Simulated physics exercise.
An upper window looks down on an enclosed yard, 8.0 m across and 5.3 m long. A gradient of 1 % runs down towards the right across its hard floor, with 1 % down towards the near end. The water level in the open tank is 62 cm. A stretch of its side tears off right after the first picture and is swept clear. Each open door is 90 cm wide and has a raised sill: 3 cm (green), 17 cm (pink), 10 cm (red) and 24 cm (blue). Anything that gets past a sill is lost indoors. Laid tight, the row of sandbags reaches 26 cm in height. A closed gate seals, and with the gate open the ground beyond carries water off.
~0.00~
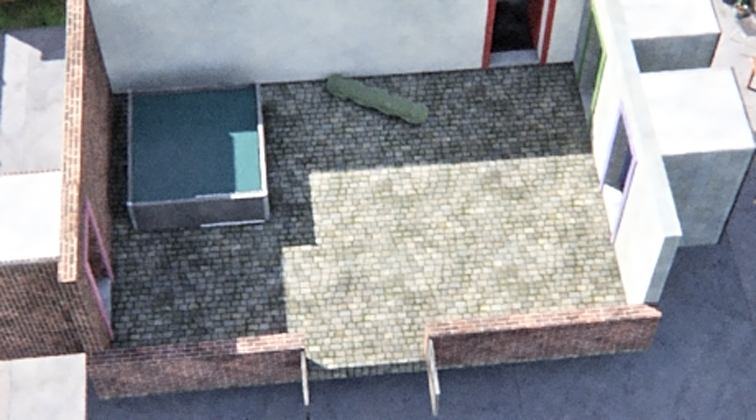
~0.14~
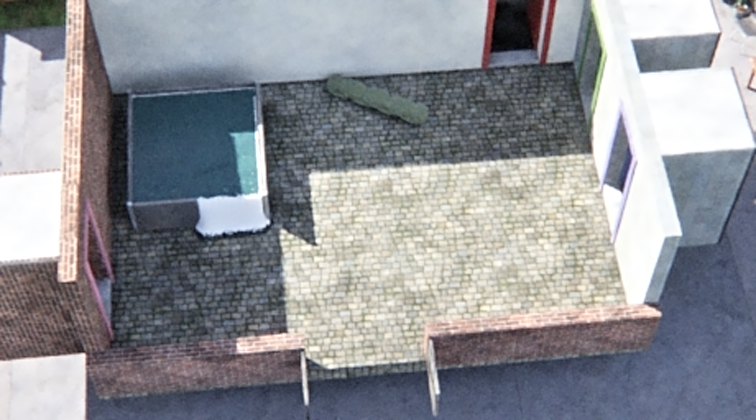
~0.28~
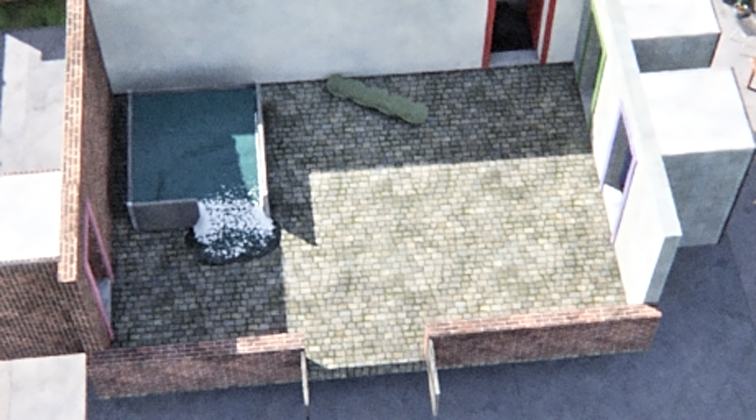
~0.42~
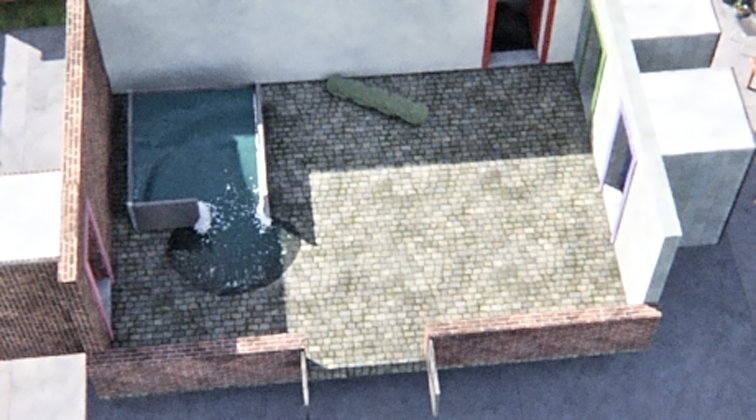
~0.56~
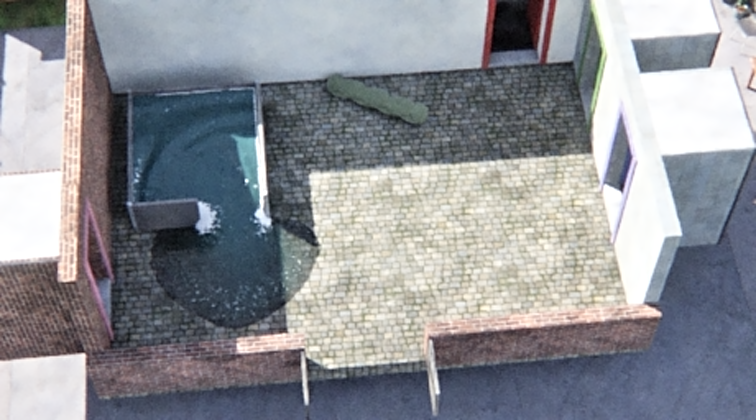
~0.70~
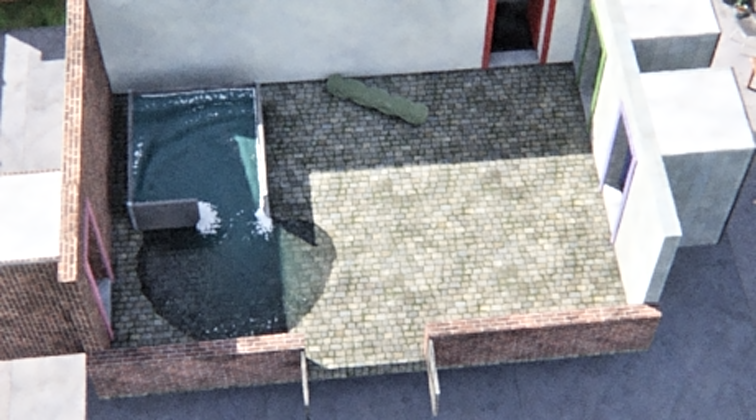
Water bursts through the front side of an open tank and spreads across the paved yard.
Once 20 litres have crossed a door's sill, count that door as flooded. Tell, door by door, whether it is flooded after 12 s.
Green door - no; pink door - no; red door - no; blue door - no.
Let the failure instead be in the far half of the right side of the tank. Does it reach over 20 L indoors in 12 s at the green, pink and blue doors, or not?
Outcomes - green: Exceeded, pink: Not exceeded, blue: Not exceeded.
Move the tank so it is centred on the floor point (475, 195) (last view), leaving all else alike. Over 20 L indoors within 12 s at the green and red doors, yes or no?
Measured against the limit, the green door goes beyond it and the red door goes beyond it.
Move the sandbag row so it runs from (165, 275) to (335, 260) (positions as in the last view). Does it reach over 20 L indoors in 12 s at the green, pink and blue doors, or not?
At the green door the limit is exceeded, at the pink door it is not reached, and at the blue door it is not reached.
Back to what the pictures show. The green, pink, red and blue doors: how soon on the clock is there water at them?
Green = 6.5 s, pink = 1.2 s, red = 8.5 s, blue = 4.5 s.
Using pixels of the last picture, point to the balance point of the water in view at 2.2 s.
It lies at roughly (218, 222) in pixels.
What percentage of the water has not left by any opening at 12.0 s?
I'd say close to 66 percent is still there.
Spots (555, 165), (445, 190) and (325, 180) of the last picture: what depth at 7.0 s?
2, 0 and 0 cm.
After 1.4 s water covers 20 % of the floor and is deepest (35 cm) near (237, 230); green door not reached, pink door 3 cm at the sill, 0 L in, red door not reached, blue door not reached.
After 2.2 s water covers 30 % of the floor and is deepest (34 cm) near (123, 371); green door not reached, pink door 8 cm at the sill, 0 L in, red door not reached, blue door not reached.
After 3.5 s water covers 35 % of the floor and is deepest (24 cm) near (123, 371); green door not reached, pink door 14 cm at the sill, 0 L in, red door not reached, blue door not reached.
After 7.0 s water covers 60 % of the floor and is deepest (16 cm) near (618, 329); green door 2 cm at the sill, 0 L in, pink door 9 cm at the sill, 1 L in, red door not reached, blue door 6 cm at the sill, 0 L in.
After 12.0 s water covers 80 % of the floor and is deepest (11 cm) near (606, 330); green door 6 cm at the sill, 5 L in, pink door 5 cm at the sill, 1 L in, red door 5 cm at the sill, 0 L in, blue door 6 cm at the sill, 0 L in.
